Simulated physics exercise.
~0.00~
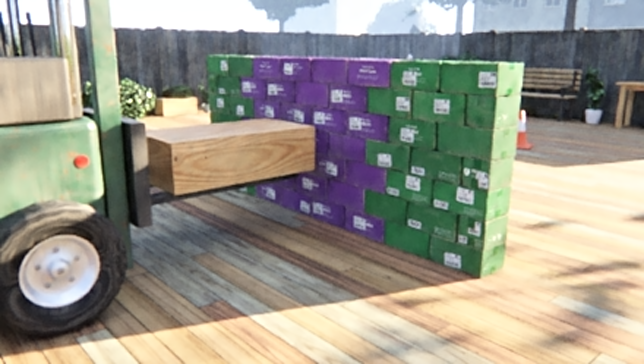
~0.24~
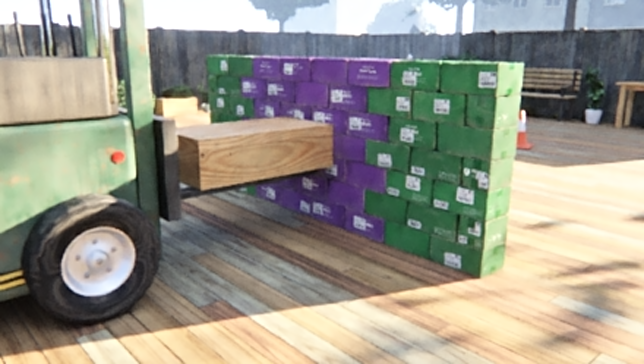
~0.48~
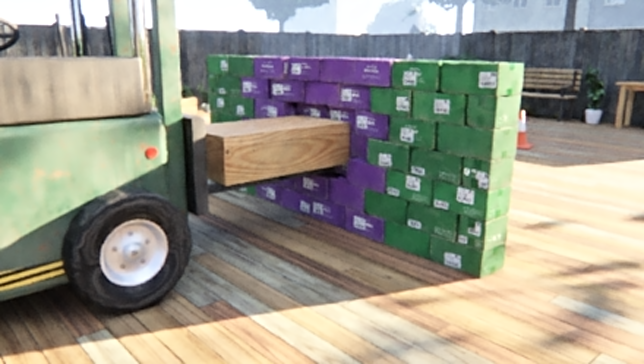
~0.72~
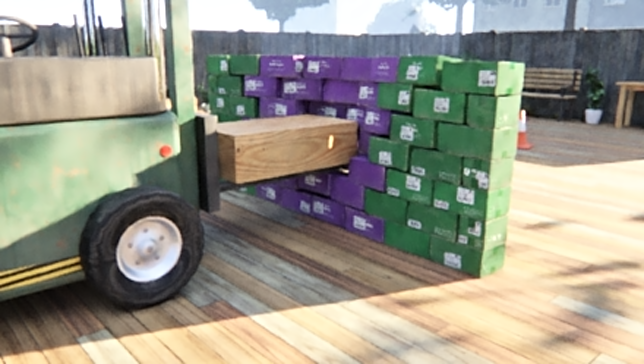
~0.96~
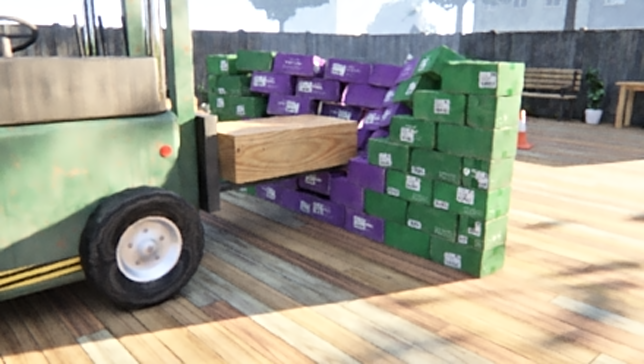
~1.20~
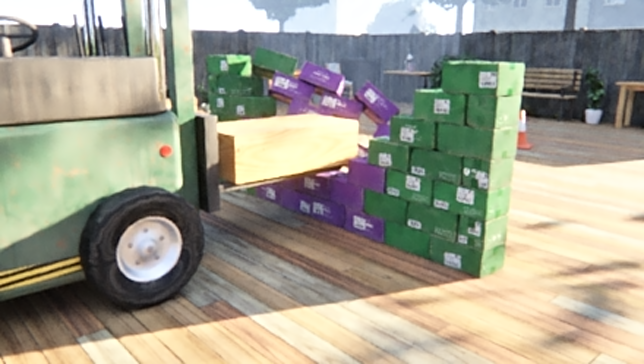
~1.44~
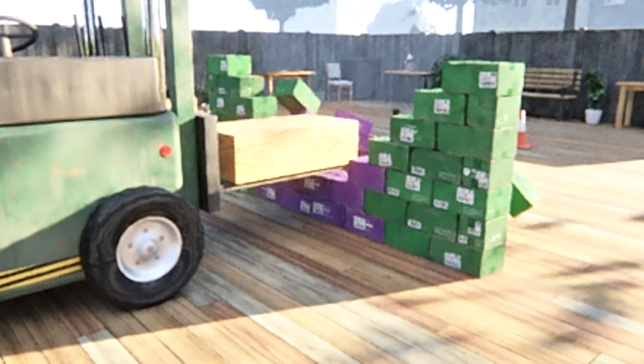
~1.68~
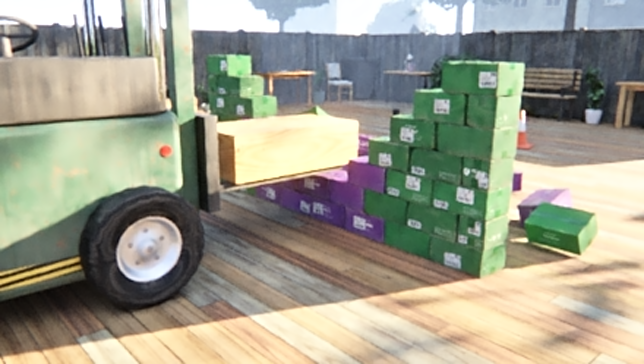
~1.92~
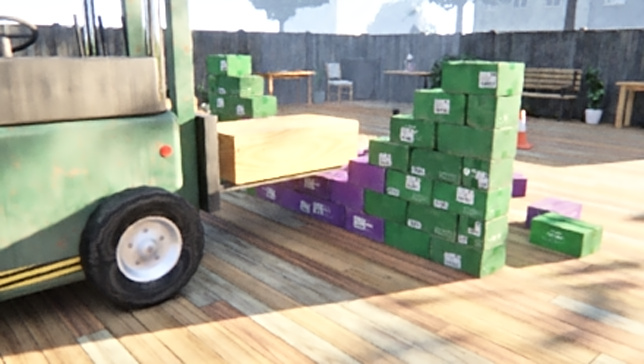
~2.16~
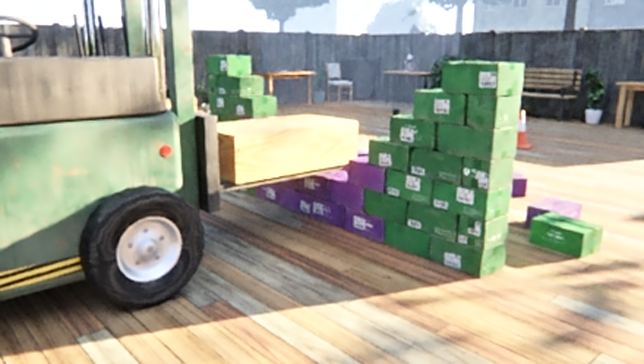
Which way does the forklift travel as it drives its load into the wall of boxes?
The forklift moves to the right, carrying the wooden block into the wall before coming to a stop.
Back yard with a green forklift pushing a wooden block into a green and purple box wall, toppling its upper middle and leaving a gap.
